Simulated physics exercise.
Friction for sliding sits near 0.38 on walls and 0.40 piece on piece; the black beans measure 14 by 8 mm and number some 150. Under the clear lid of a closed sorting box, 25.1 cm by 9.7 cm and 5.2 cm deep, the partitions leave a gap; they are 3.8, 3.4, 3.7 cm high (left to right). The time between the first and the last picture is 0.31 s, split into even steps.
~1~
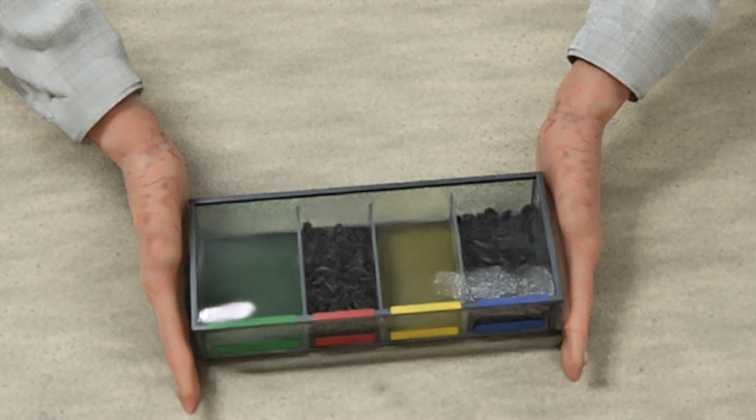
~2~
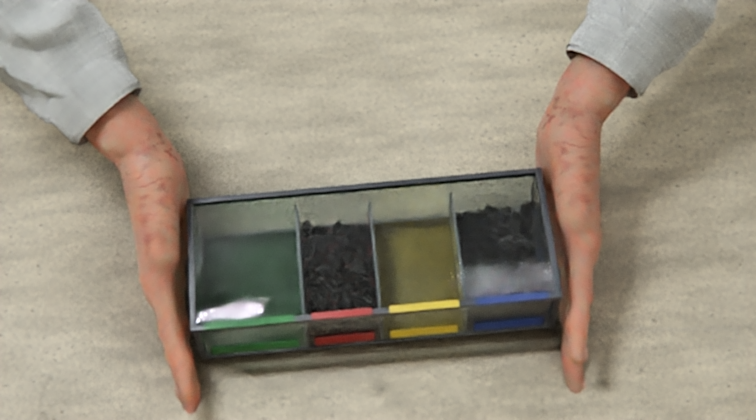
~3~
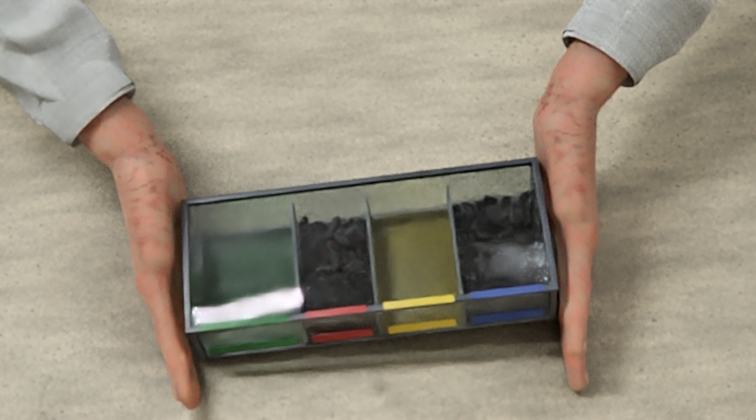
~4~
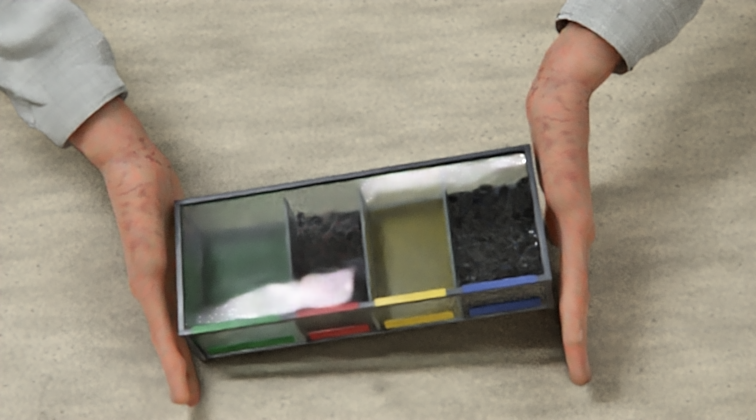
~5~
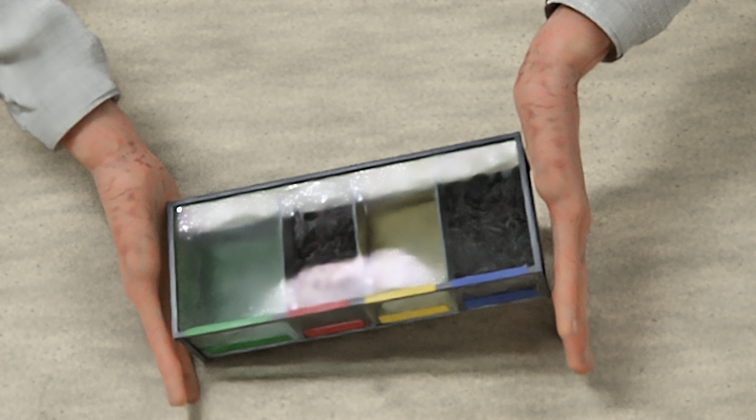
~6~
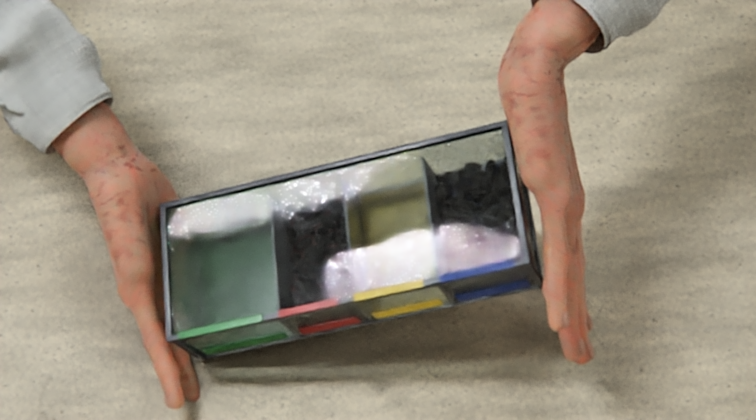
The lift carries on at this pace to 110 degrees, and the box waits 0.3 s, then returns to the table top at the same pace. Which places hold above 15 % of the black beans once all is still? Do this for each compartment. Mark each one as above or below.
Marked: Red compartment above; blue compartment above; green compartment above; yellow compartment below.
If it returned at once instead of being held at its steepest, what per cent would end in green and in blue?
In per cent: Green 25; blue 30.
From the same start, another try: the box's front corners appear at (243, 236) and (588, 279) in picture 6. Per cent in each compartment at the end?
In the end red holds 5 %, blue holds 80 %, green holds 0 % and yellow holds 15 %.
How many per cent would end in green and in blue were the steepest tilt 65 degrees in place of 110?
Result - green at 0 percent, blue at 55 percent.
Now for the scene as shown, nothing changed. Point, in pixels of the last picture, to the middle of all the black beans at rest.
Est. centre at rest: (336, 307) px.
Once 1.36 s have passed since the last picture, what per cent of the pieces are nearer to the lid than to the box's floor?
About 70 per cent.
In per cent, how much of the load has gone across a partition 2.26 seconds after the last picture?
Roughly 40 %.
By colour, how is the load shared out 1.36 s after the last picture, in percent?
In per cent: Red 40, blue 40, green 20, yellow 5.
Then, 1.36 s after the last picture, tilt 110 degrees; red 40 %, blue 40 %, green 20 %, yellow 5 %.
Then, 2.26 s after the last picture, tilt 55 degrees; red 40 %, blue 35 %, green 25 %, yellow 5 %.
Then, 3.17 s after the last picture, tilt 0 degrees; red 35 %, blue 30 %, green 25 %, yellow 5 %.
In the end, red 35 %, blue 30 %, green 25 %, yellow 5 %.
